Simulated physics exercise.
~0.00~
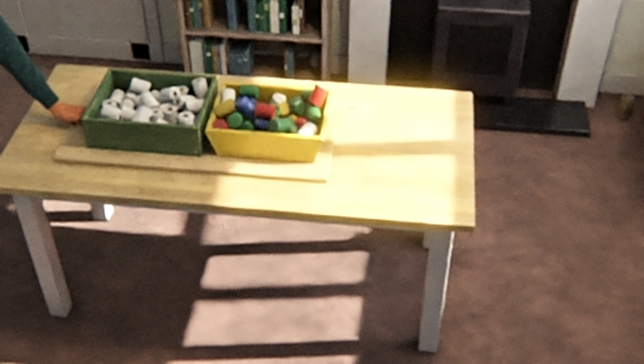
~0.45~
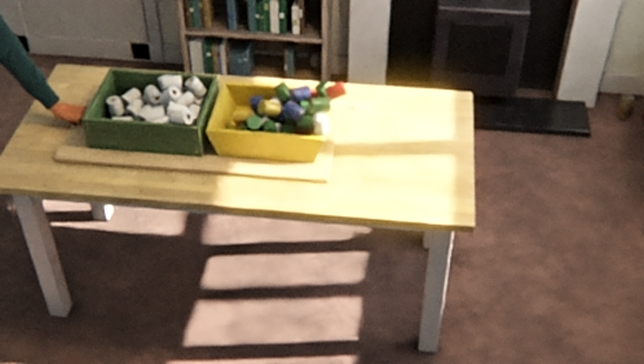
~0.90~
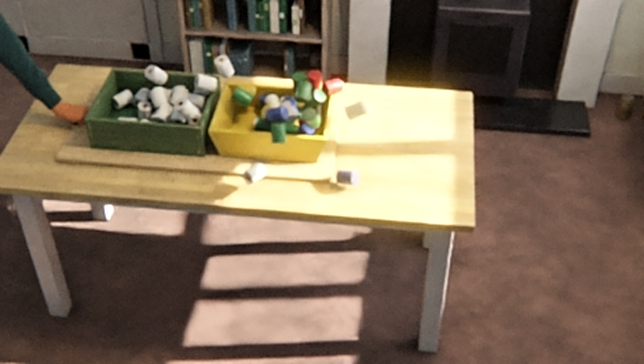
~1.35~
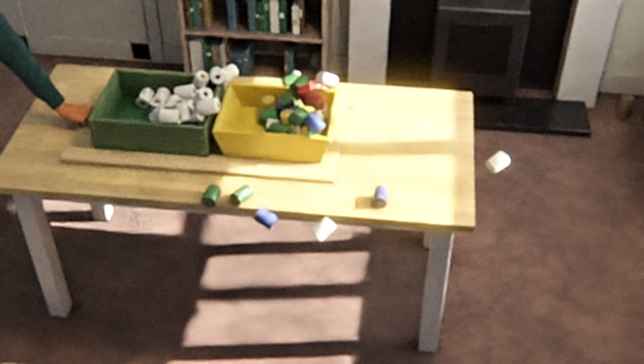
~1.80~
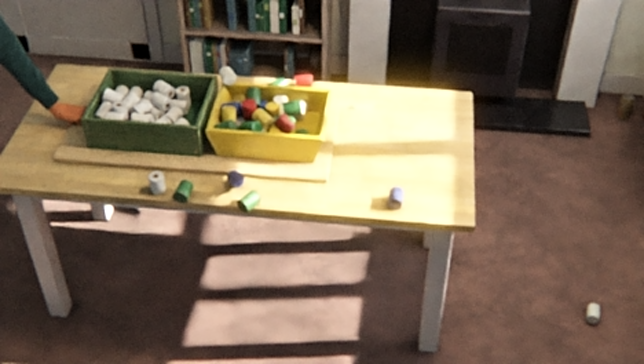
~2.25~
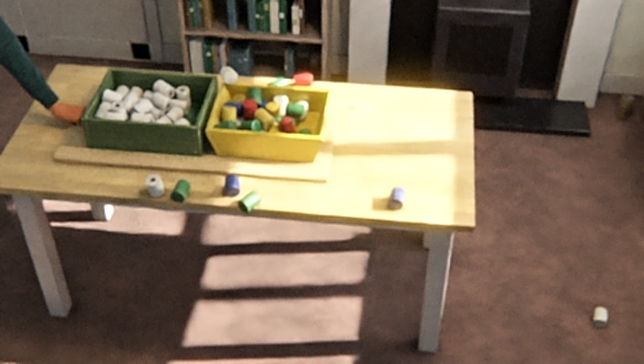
A hand jerking a board holding green and yellow crates, scattering small cylinders across the table, with one landing on the floor.
